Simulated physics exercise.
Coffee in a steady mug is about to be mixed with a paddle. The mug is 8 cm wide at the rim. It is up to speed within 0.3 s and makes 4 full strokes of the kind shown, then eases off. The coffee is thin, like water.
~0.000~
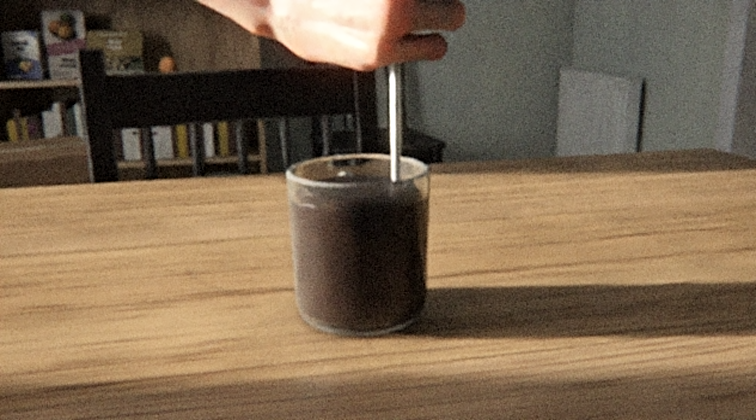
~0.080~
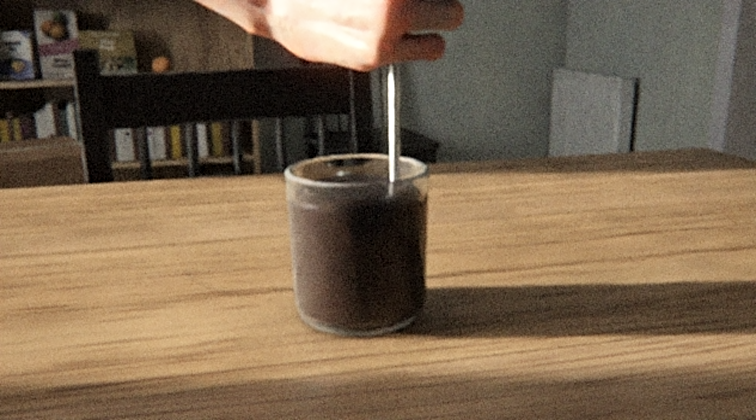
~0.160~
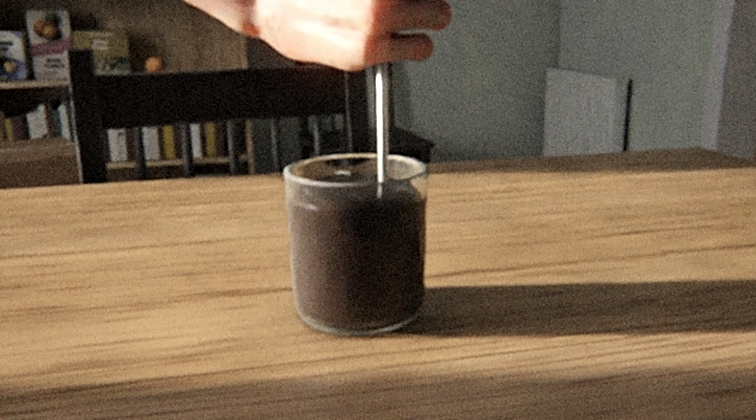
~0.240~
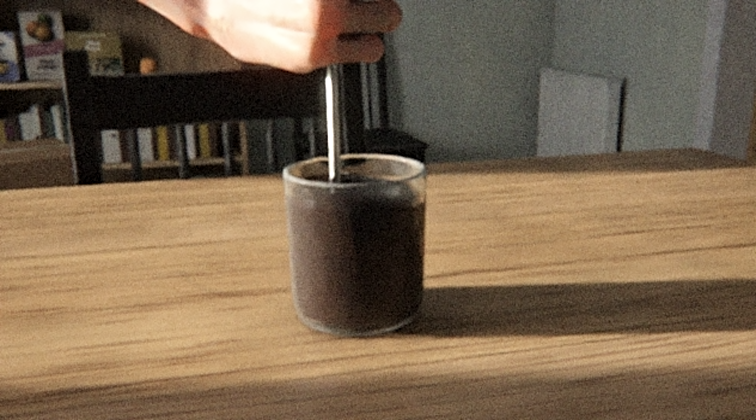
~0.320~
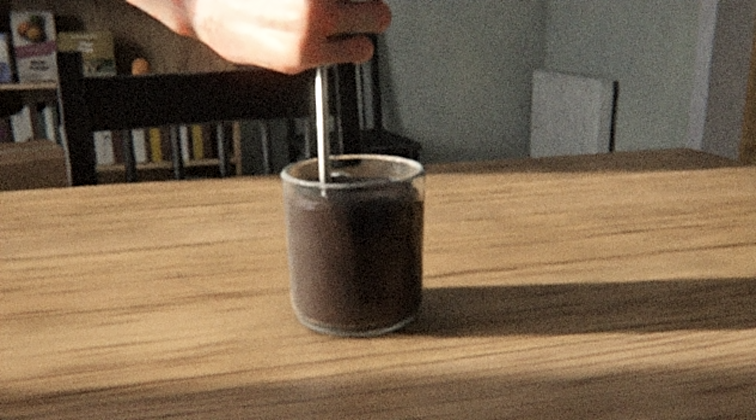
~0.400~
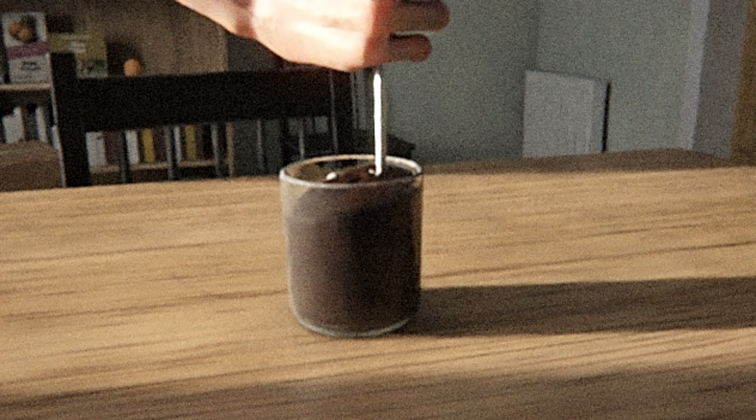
A hand held a thin metal stem in a clear glass of dark coffee on a wooden table, moving it from the right side across to the left, then back toward the right.
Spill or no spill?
This mug loses some.
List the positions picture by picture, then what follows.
In the first frame, the stem is at (396, 95); surface from (294, 193) to (422, 186); the rim runs from (290, 176) to (425, 168).
In the second frame, the stem is at (394, 95); surface from (293, 193) to (421, 185).
In the third frame, the stem is at (383, 95); surface from (292, 193) to (419, 188).
In the fourth frame, the stem is at (333, 98); surface from (290, 188) to (419, 190).
In the fifth frame, the stem is at (322, 99); surface from (288, 187) to (417, 182).
In the sixth frame, the stem is at (381, 96); surface from (288, 206) to (415, 170).
By 0.66 s 0 ml is over the rim.
By 0.93 s 6 ml is over the rim.
By 1.19 s 11 ml is over the rim.
By 1.45 s 11 ml is over the rim.
At rest 11 ml is over the rim.
